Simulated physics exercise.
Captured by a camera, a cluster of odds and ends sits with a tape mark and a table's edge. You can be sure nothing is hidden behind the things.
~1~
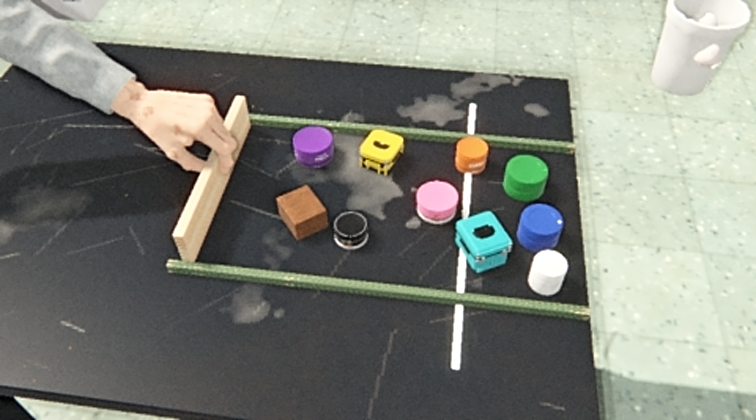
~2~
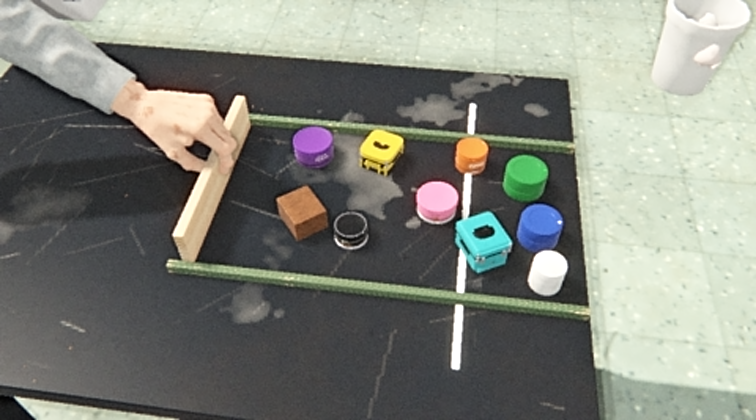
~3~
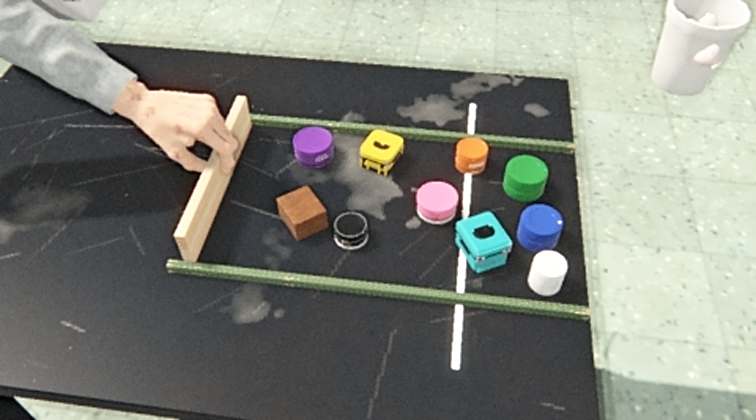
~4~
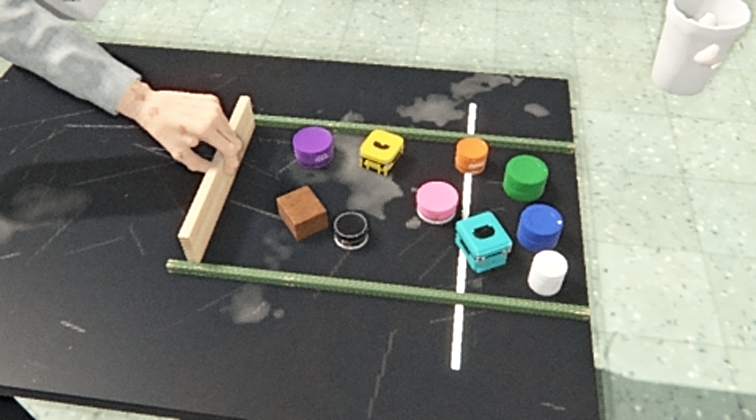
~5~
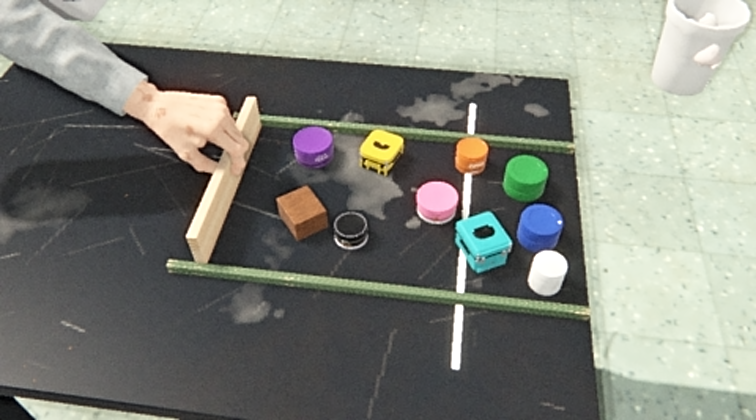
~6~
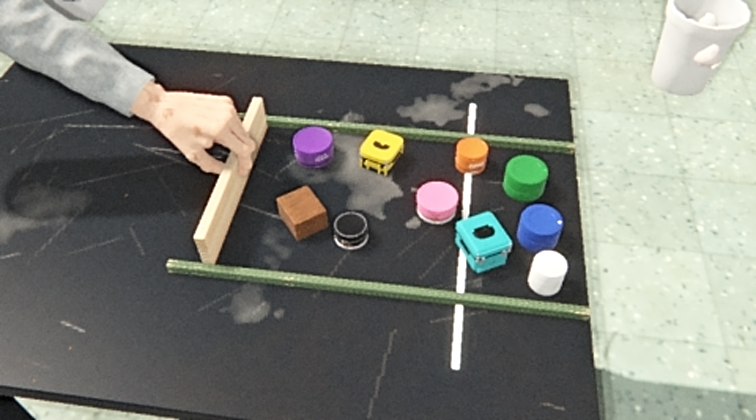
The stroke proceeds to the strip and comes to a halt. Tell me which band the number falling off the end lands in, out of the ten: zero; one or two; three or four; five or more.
So in the end, no bits get shoved clean off.
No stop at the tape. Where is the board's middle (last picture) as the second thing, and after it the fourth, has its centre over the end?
The first one at (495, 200), the next at (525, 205).
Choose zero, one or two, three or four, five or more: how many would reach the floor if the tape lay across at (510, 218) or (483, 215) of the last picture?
Well, the first gives 1 or 2 and the second gives none at all.
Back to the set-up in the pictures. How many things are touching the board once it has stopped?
It touches 4.
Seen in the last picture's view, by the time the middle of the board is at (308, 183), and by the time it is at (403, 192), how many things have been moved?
3 at one spot and 5 at the other.
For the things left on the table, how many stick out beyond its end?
I'd put it at 0.
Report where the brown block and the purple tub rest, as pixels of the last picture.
Near (482, 240) and (489, 165).
Soon after, none off yet; white lid at rest near (548, 273); blue lid at rest near (540, 228); green lid at rest near (525, 179).
In the end, the number that fall off is zero.
